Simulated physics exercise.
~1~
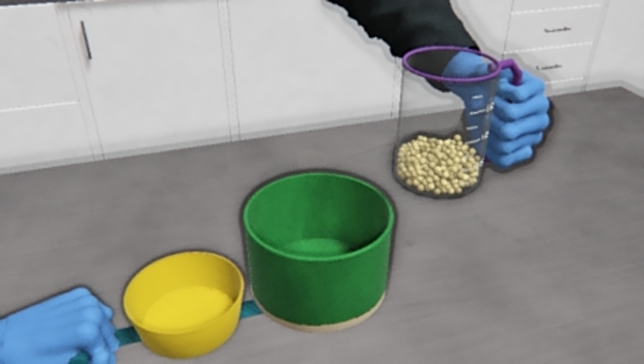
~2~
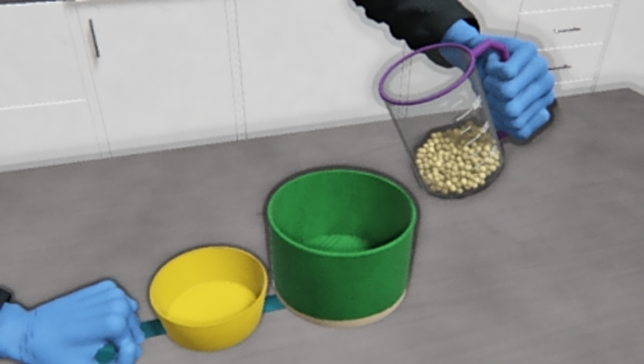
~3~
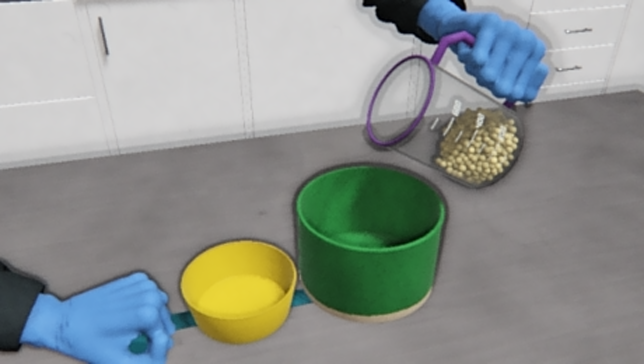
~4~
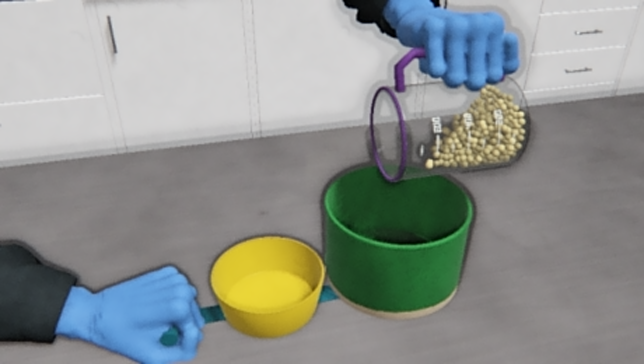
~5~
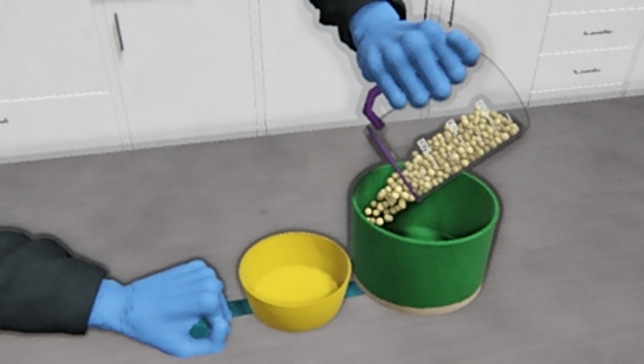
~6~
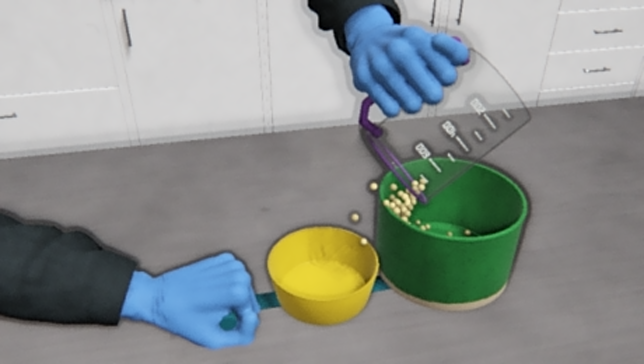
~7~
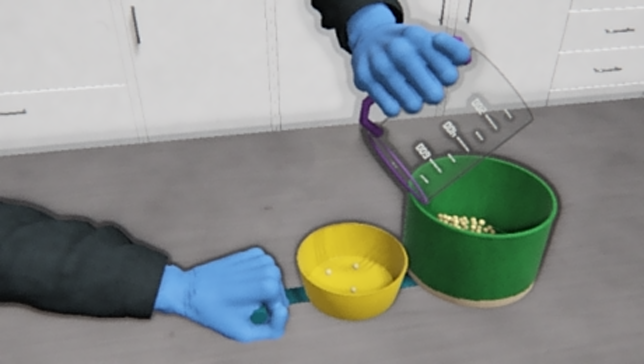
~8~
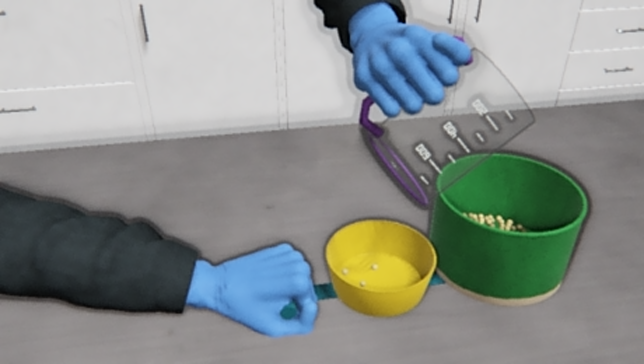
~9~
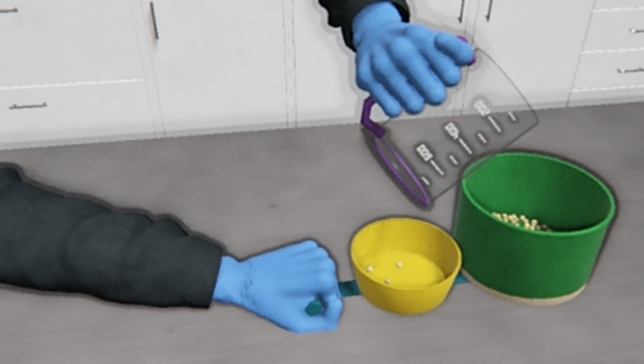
On a grey kitchen counter, gloved hands tipping soya beans from a jug into a sliding green pot, few reaching the yellow dish.
